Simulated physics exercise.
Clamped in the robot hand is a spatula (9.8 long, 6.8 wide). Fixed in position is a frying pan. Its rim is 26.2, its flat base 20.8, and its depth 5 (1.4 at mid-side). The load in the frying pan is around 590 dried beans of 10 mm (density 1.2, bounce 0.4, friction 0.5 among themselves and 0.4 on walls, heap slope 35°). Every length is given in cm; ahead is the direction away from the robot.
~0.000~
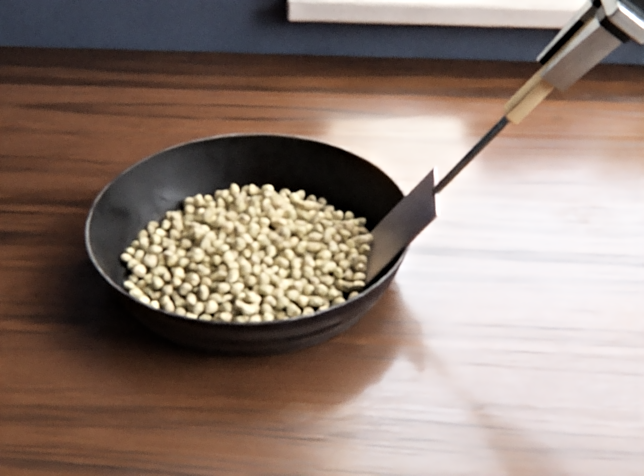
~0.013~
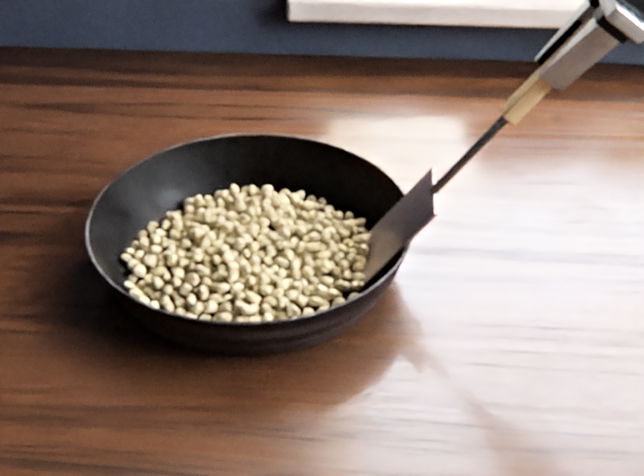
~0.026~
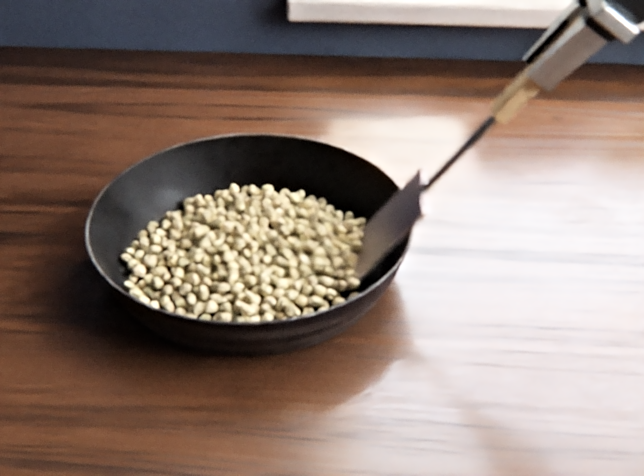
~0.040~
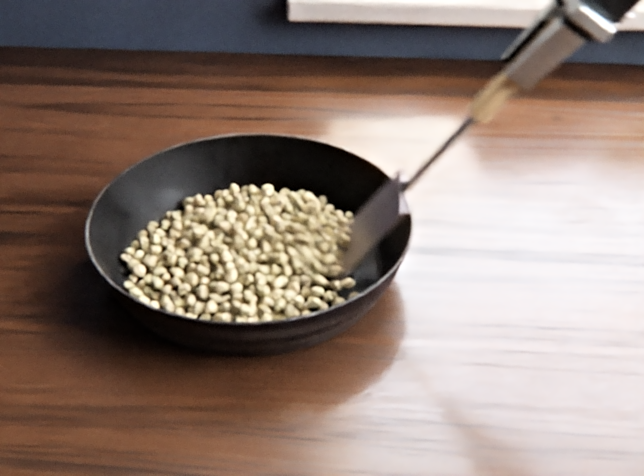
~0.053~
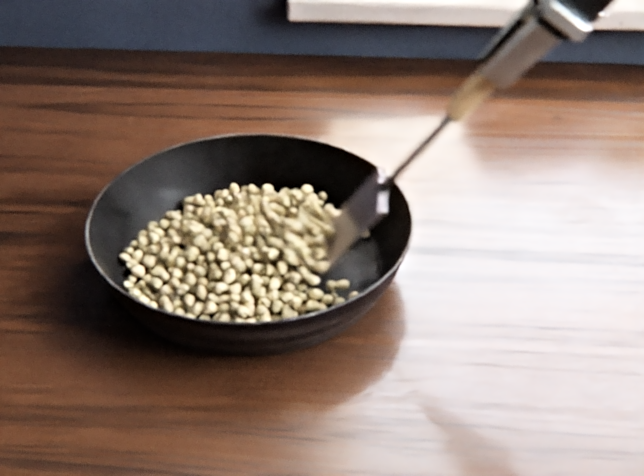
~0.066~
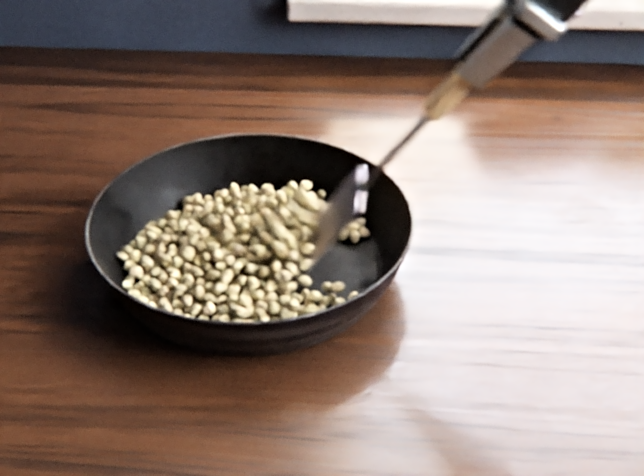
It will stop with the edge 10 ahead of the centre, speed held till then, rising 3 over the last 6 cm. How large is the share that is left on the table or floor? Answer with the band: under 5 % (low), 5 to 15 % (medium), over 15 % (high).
High, over 15 %.
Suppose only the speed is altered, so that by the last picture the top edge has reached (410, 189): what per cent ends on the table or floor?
5 %.
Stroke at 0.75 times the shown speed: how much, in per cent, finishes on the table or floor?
Roughly 15 percent ends on the table or floor.
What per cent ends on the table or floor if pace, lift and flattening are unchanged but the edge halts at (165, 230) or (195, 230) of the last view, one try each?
First try roughly 15 percent, second roughly 10 percent.
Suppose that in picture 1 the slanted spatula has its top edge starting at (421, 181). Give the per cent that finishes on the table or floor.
20 percent or thereabouts.
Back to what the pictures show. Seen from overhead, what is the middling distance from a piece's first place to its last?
Level distance of around 4 cm.
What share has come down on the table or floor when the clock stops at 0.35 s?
My estimate is roughly 10 %.
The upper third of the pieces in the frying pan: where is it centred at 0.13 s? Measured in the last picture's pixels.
(194, 225).
After 0.10 s, sloping 54°, highest piece 7 above the table; 588 in the frying pan.
After 0.13 s, sloping 54°, highest piece 8 above the table; 588 in the frying pan.
After 0.35 s, sloping 54°, highest piece 16 above the table; 471 in the frying pan, 62 on the table or floor, 55 on the blade or in flight.
After 1.40 s, sloping 54°, highest piece 5 above the table; 471 in the frying pan, 117 on the table or floor.
At rest, 471 in the frying pan, 117 on the table or floor. That is 20 % on the table or floor.
